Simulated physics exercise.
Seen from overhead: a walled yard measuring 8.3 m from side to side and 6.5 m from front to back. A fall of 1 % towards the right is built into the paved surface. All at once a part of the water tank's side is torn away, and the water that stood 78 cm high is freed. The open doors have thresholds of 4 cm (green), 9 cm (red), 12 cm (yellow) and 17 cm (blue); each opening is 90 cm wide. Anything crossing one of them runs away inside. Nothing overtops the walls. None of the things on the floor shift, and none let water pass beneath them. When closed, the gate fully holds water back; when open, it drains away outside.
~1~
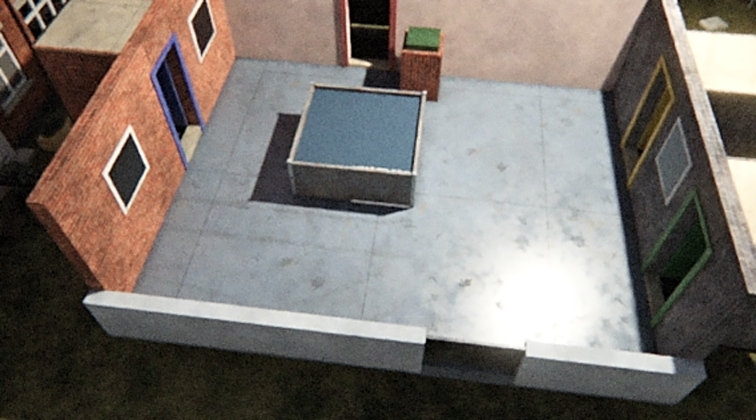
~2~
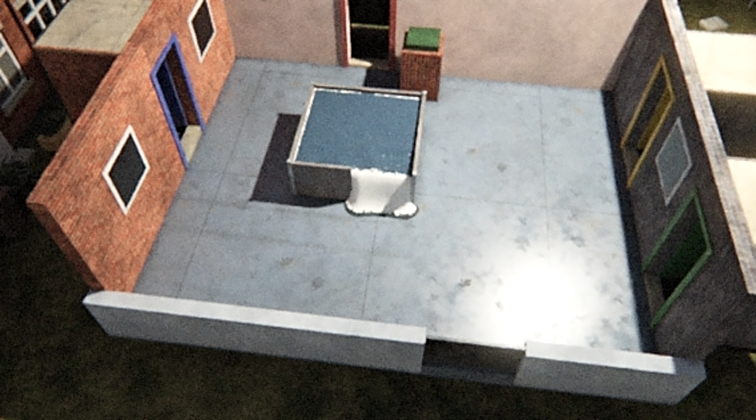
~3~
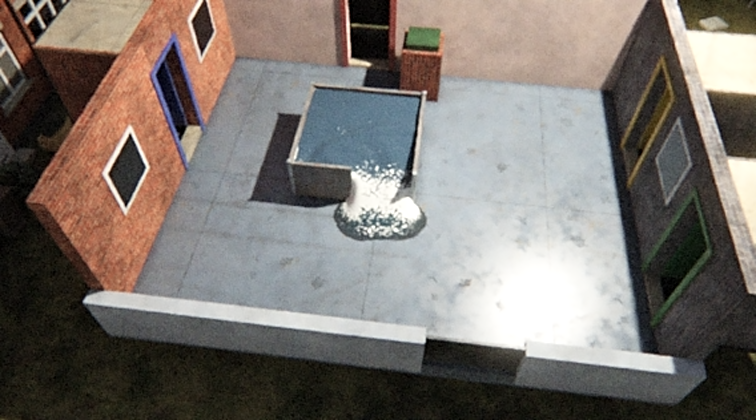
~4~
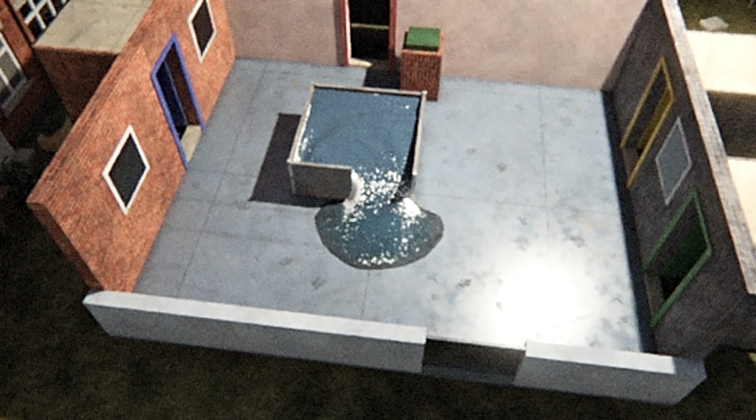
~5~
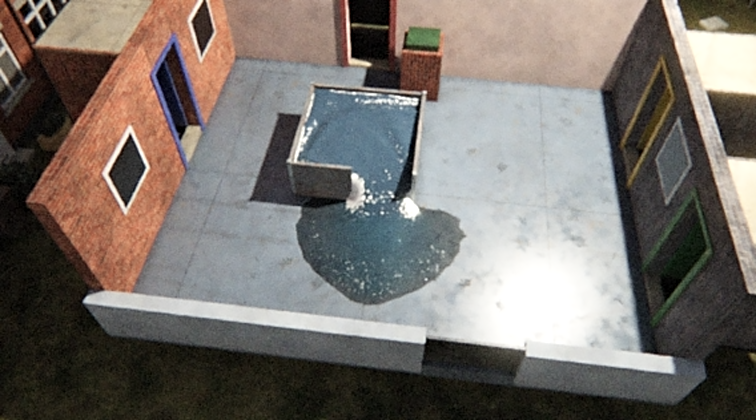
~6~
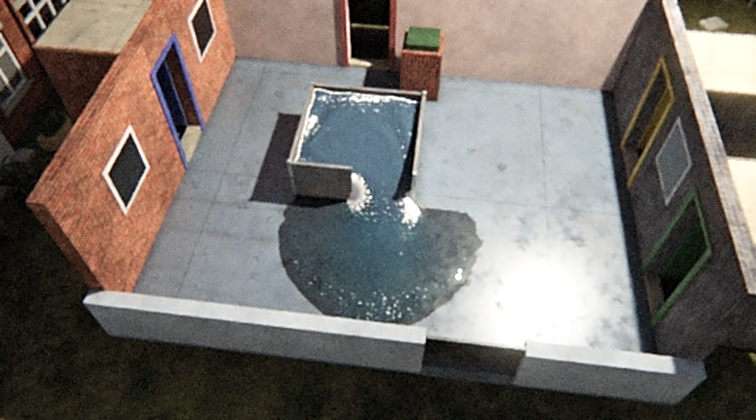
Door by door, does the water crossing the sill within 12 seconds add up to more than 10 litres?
Door by door: The green door: Yes; the red door: No; the yellow door: No; the blue door: No.
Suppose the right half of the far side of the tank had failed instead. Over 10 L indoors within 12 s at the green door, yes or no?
Note: Green door, beyond the mark.
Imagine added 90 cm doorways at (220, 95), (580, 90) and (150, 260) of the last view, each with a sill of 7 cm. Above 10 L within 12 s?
Taking them in order, the first gets too little, the second enough and the third enough.
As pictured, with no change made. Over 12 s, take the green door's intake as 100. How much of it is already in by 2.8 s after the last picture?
It comes to about 10 per cent.
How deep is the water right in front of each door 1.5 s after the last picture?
In cm: Green 0, red 0, yellow 0, blue 0.
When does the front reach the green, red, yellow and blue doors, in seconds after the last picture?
Green: 1.8 s; red: 6.5 s; yellow: 3.0 s; blue: 3.0 s.
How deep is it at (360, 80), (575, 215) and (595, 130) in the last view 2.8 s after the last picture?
Depths in turn: Roughly 0, 0 and 0 centimetres.
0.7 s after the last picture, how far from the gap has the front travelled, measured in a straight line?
I'd put it close to 3.6 m.
Then, 0.7 s after the last picture water covers 20 % of the floor and is deepest (45 cm) near (392, 206); green door not reached, red door not reached, yellow door not reached, blue door not reached.
Then, 1.5 s after the last picture water covers 30 % of the floor and is deepest (36 cm) near (372, 344); green door not reached, red door not reached, yellow door not reached, blue door not reached.
Then, 2.8 s after the last picture water covers 40 % of the floor and is deepest (32 cm) near (662, 380); green door 17 cm at the sill, 42 L in, red door not reached, yellow door not reached, blue door not reached.
Then, 6.3 s after the last picture water covers 80 % of the floor and is deepest (16 cm) near (637, 377); green door 13 cm at the sill, 247 L in, red door not reached, yellow door 5 cm at the sill, 0 L in, blue door 4 cm at the sill, 0 L in.
Then, 11.3 s after the last picture water covers 100 % of the floor and is deepest (10 cm) near (442, 103); green door 8 cm at the sill, 365 L in, red door 8 cm at the sill, 0 L in, yellow door 4 cm at the sill, 0 L in, blue door 2 cm at the sill, 0 L in.
